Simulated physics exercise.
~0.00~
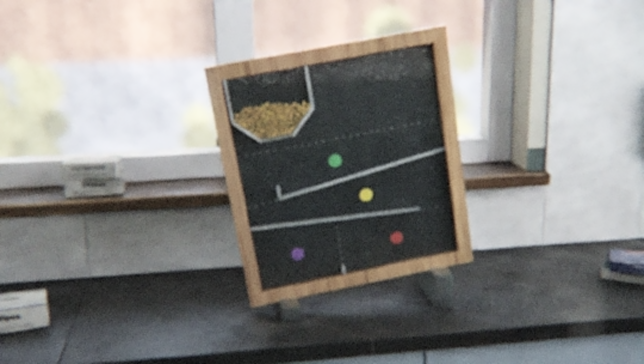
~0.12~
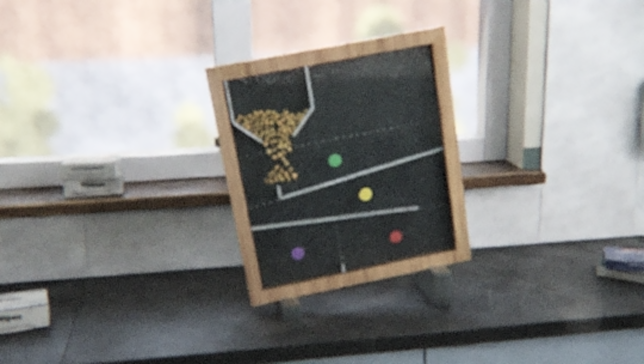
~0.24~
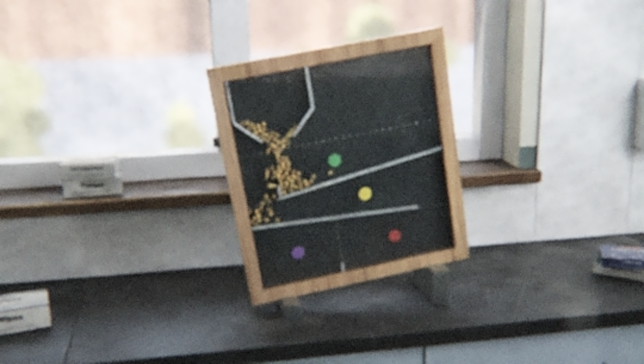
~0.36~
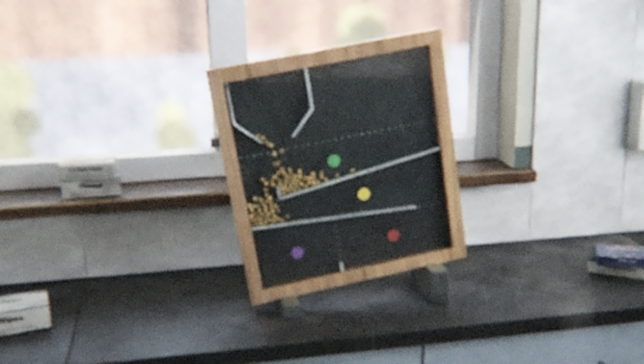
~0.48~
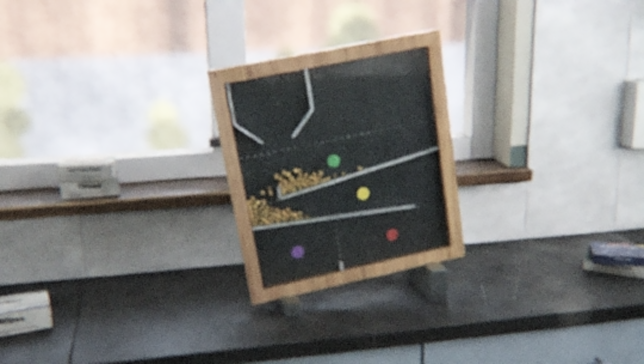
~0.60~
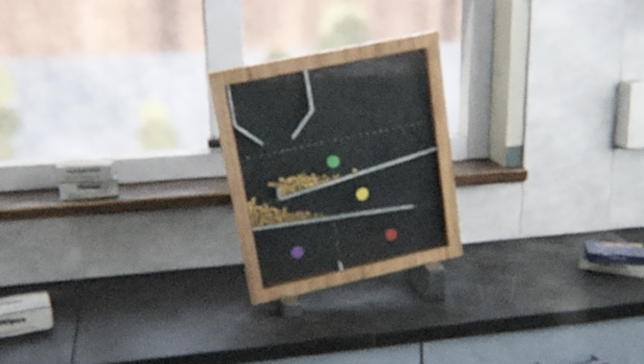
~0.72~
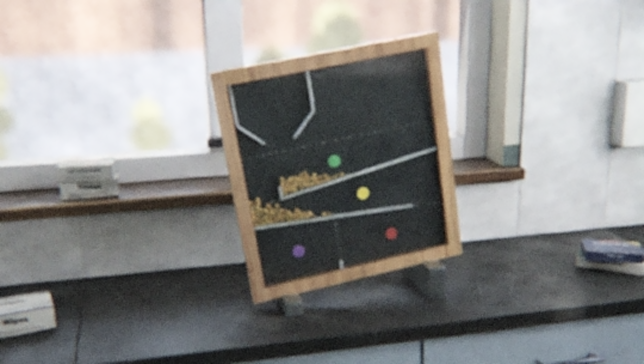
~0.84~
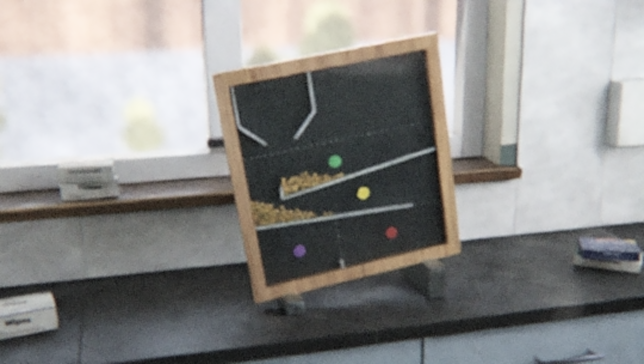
Golden beads pouring from a hopper in a wood-framed dark case, spilling onto two sloping ledges and settling in heaps at left.
